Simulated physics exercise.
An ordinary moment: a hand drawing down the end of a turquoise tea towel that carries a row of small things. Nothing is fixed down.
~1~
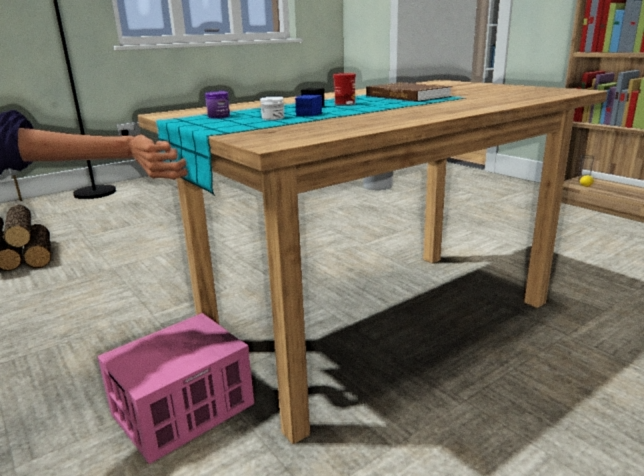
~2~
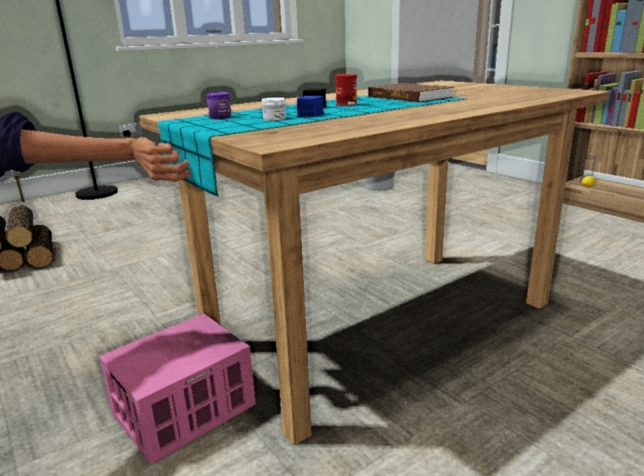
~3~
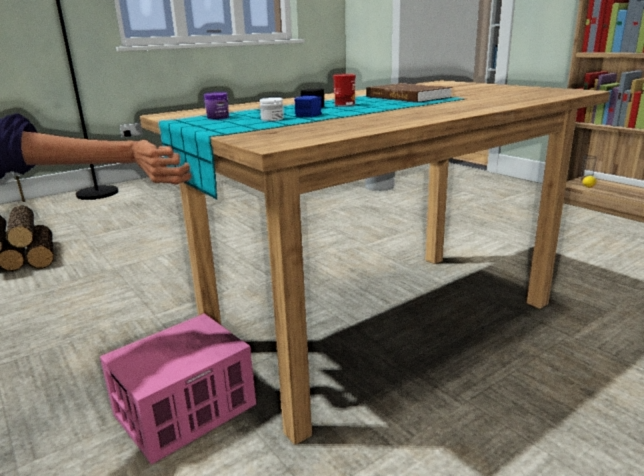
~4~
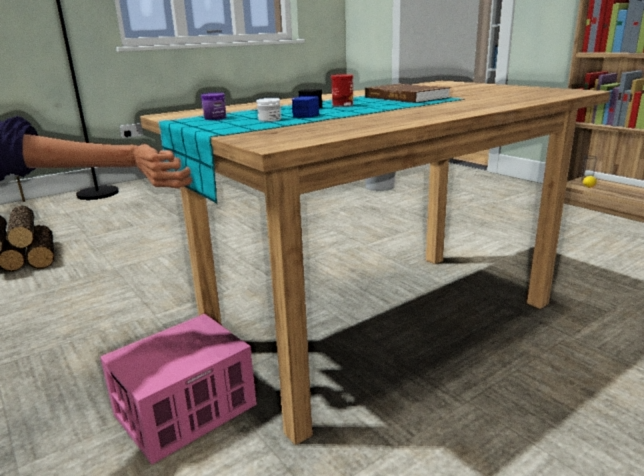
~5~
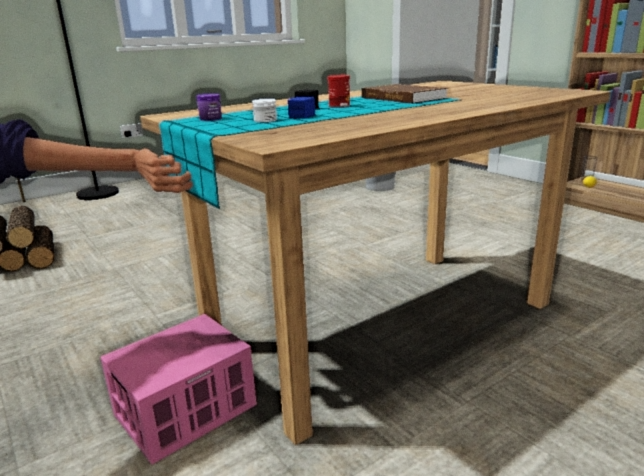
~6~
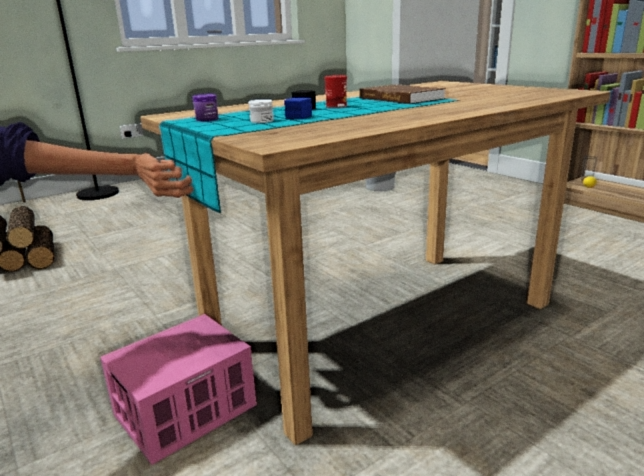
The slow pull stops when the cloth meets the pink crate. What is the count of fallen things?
The table loses four.
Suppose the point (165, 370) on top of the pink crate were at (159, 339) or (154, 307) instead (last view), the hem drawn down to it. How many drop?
Then 3 and 2.
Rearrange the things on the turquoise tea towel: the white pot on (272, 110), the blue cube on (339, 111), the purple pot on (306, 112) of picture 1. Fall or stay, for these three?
The white pot comes down, the blue cube tumbles off, the purple pot goes over.
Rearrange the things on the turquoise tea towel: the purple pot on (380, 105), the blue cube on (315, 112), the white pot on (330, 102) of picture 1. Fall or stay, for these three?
The purple pot remains up, the blue cube drops off, the white pot keeps its place on top.
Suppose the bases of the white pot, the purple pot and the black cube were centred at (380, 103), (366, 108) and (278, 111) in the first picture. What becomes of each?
The white pot remains up, the purple pot stays on, the black cube is carried off.
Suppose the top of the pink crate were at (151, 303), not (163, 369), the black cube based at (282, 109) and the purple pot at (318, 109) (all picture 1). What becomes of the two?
The black cube does not fall; the purple pot does not fall.
Soon after, hem near (200, 280); purple pot and white pot gone.
Then, hem near (204, 329); purple pot, white pot and blue cube gone.
At rest, hem on the crate; purple pot, white pot, blue cube and black cube gone. The count of fallen things is four.
